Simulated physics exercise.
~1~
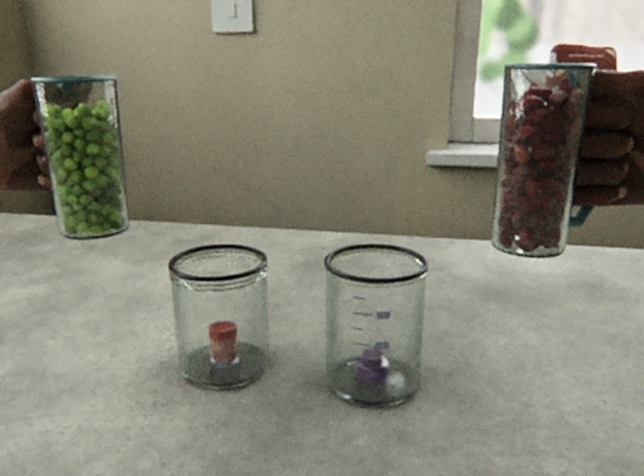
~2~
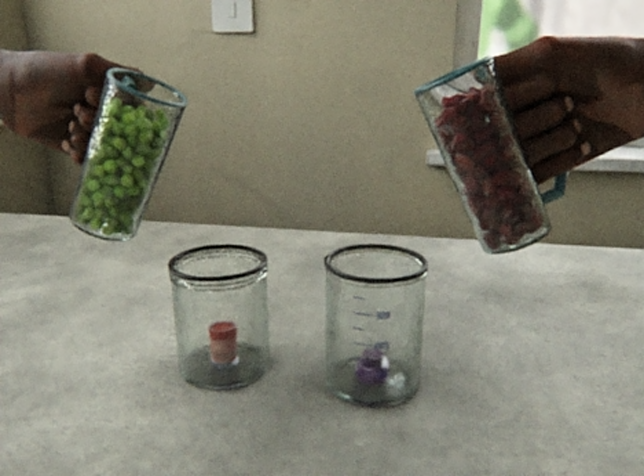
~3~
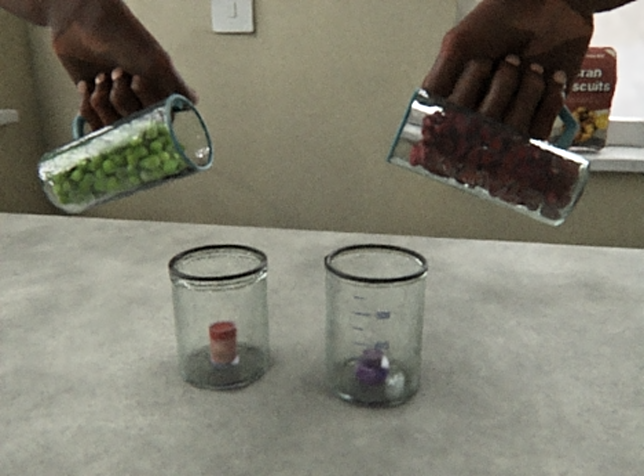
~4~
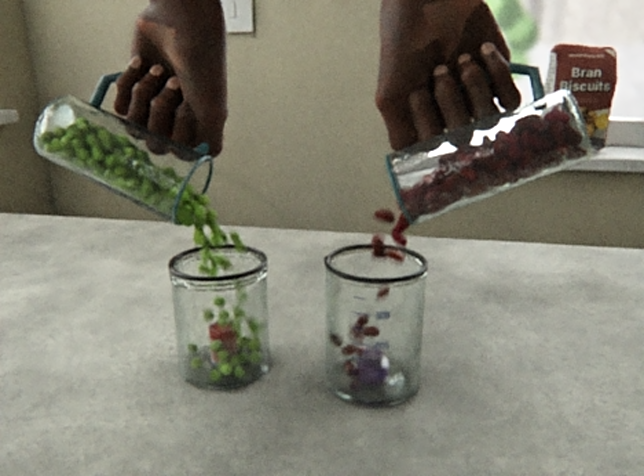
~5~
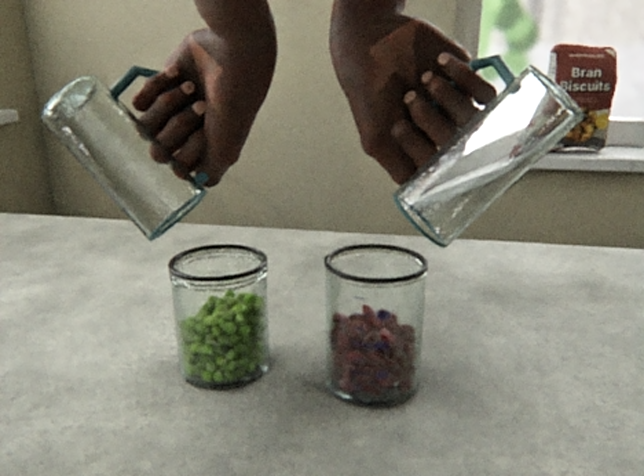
In the video, two hands tip clear cups over two glass containers, each holding a small object, pouring green pea-like pieces into the left one and dark red pieces into the right, until both cups are empty and the objects are covered.
